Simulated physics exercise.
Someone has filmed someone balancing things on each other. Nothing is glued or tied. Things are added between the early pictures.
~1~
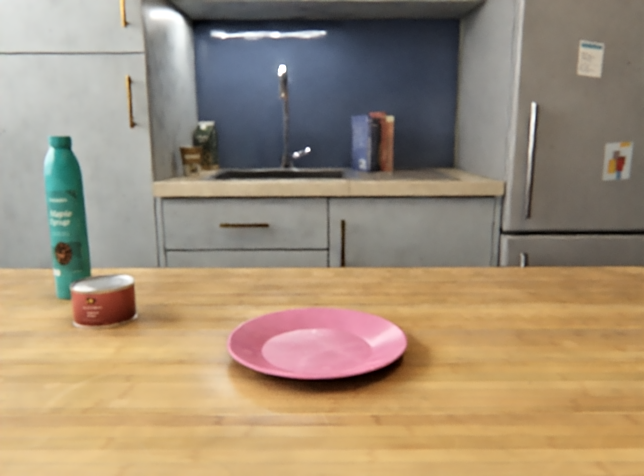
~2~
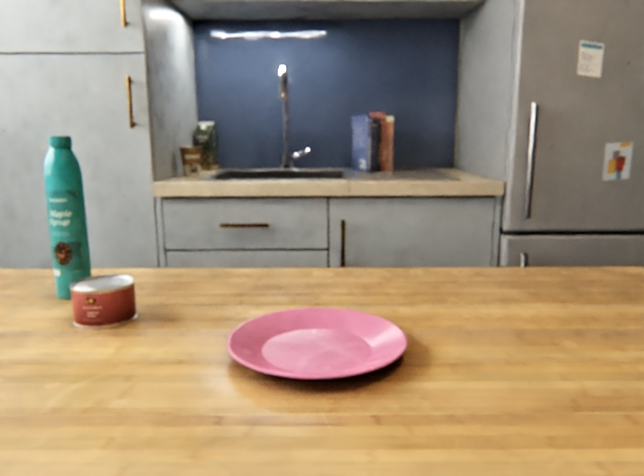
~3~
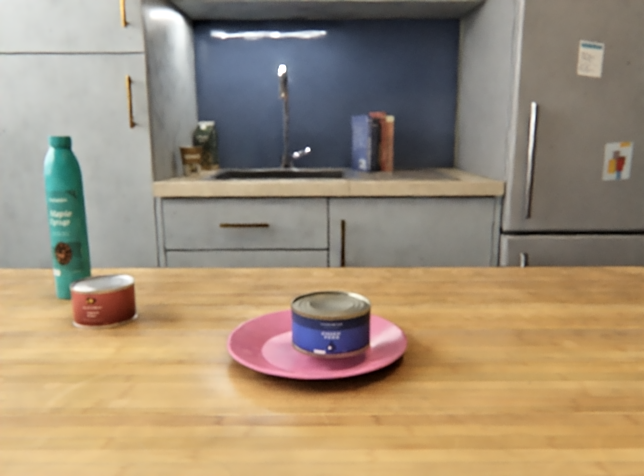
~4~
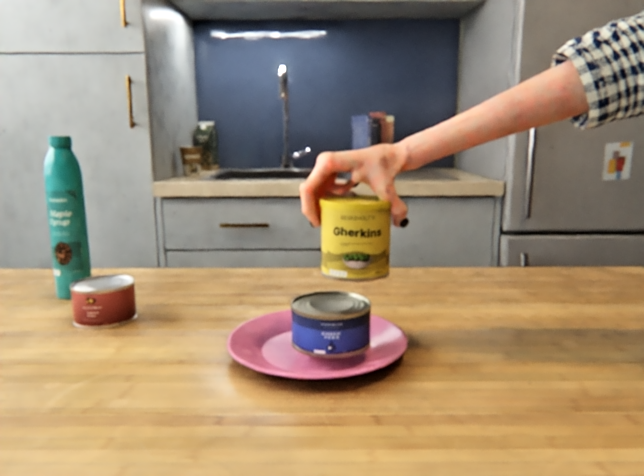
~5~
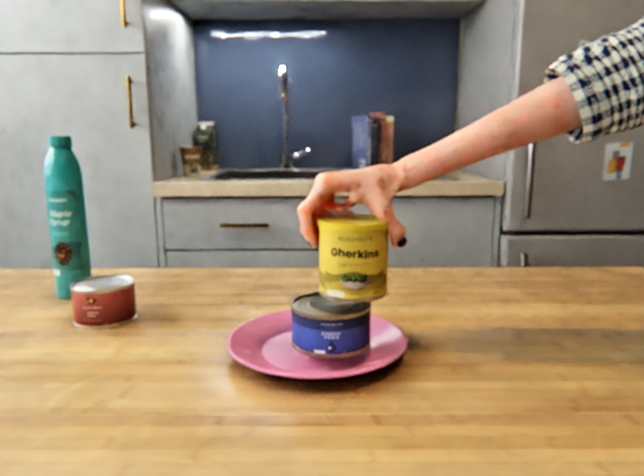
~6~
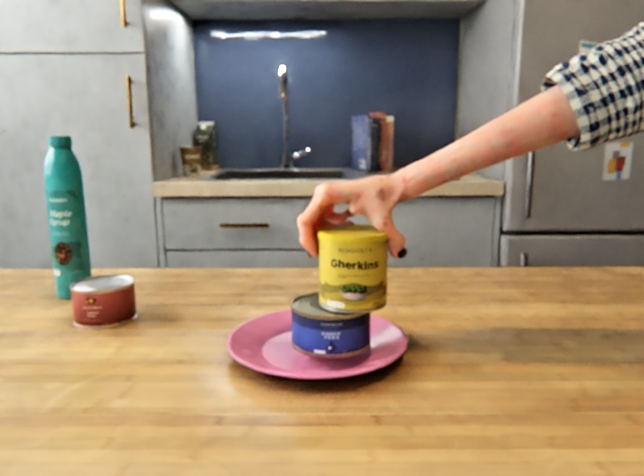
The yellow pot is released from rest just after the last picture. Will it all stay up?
Outcome: The pile keeps its balance.
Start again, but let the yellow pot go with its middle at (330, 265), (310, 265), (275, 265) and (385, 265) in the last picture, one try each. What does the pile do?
First try: It holds; second try: It holds; third try: It comes apart; fourth try: It gives way.
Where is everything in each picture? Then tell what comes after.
In the first picture, the last thing is not in view yet; turquoise bottle (68, 218).
In the second picture, the last thing is not in view yet.
In the third picture, the last thing is not in view yet; turquoise bottle (68, 218).
In the fourth picture, on its way; yellow pot (356, 236); blue tub (331, 322).
In the fifth picture, on its way; yellow pot (353, 256); turquoise bottle (68, 218).
In the sixth picture, in place under the hand; yellow pot (353, 267); blue tub (331, 322).
Then, 0.20 s after the last picture, nothing has stirred.
Then, 0.40 s after the last picture, yellow pot resting near (353, 267).
At rest, all 5 in place. Seen from the same camera at the end, yellow pot near (353, 267). The pile stays up.
